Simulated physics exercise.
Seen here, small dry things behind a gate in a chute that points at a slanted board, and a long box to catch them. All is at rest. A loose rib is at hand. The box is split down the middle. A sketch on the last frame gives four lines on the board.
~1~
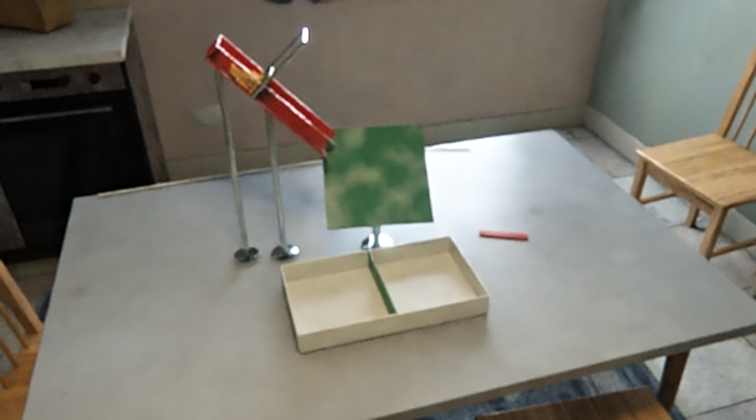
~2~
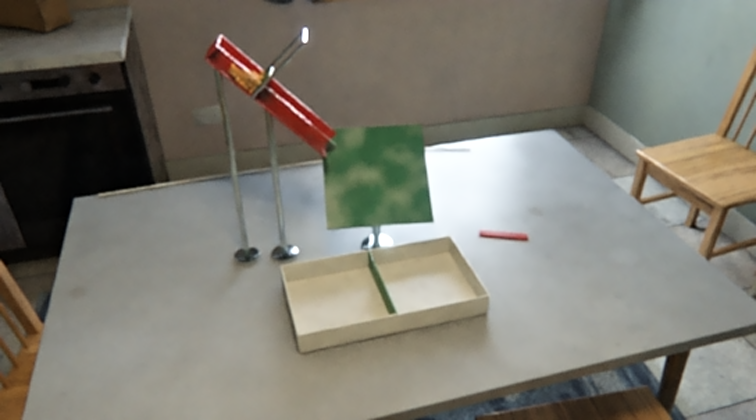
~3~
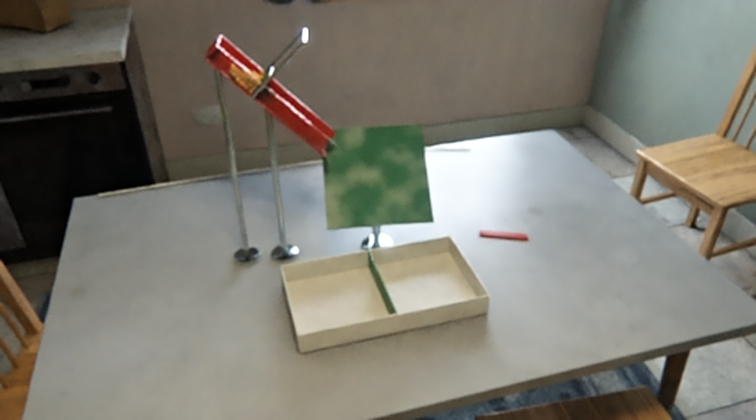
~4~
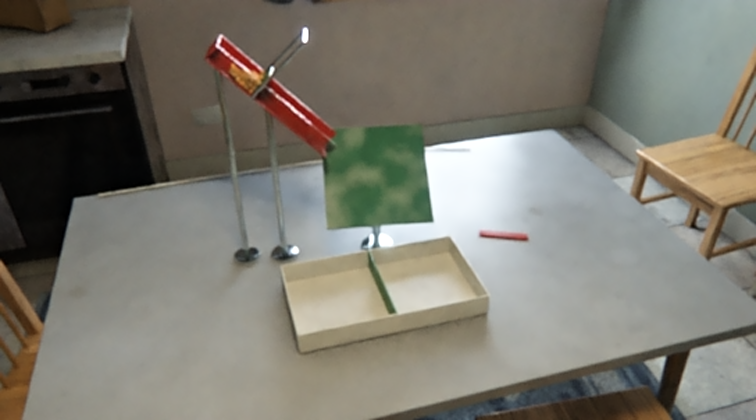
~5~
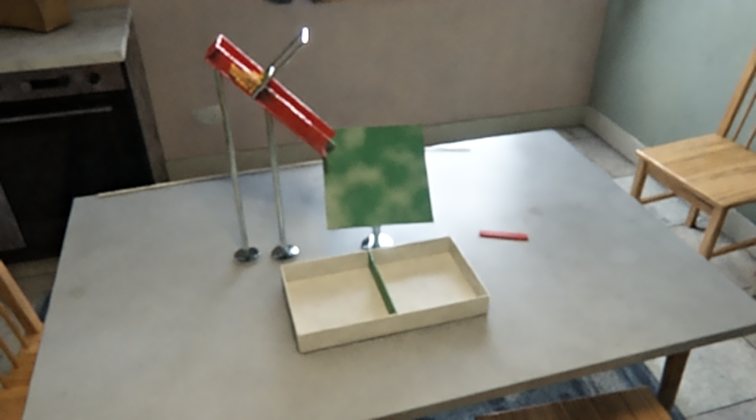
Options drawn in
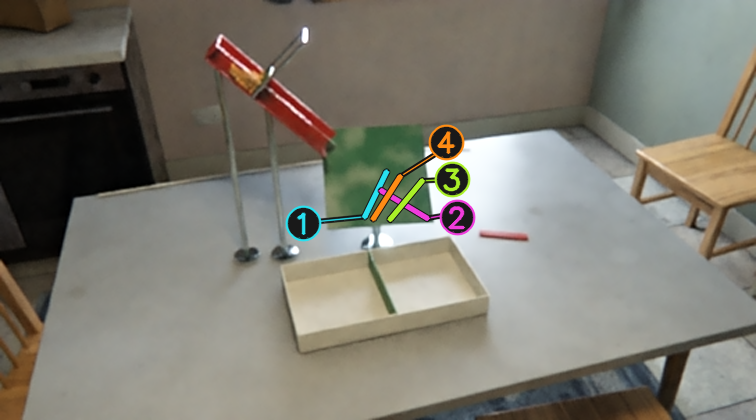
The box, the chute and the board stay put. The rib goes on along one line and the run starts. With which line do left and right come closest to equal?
Best: 3.
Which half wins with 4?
More lands on the left.
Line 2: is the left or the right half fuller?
More lands on the right.
On the marked copy, line 1 from (386, 172) to (364, 216); line 2 from (381, 190) to (427, 218); line 3 from (422, 180) to (390, 219); line 4 from (400, 176) to (373, 218).
For line 1, of what is caught, almost all in the left half, about a tenth in the right.
For line 2, of what is caught, roughly a quarter in the left half, the larger part in the right.
For line 3, of what is caught, roughly two thirds in the left half, roughly a third in the right.
For line 4, of what is caught, the larger part in the left half, about a tenth in the right.
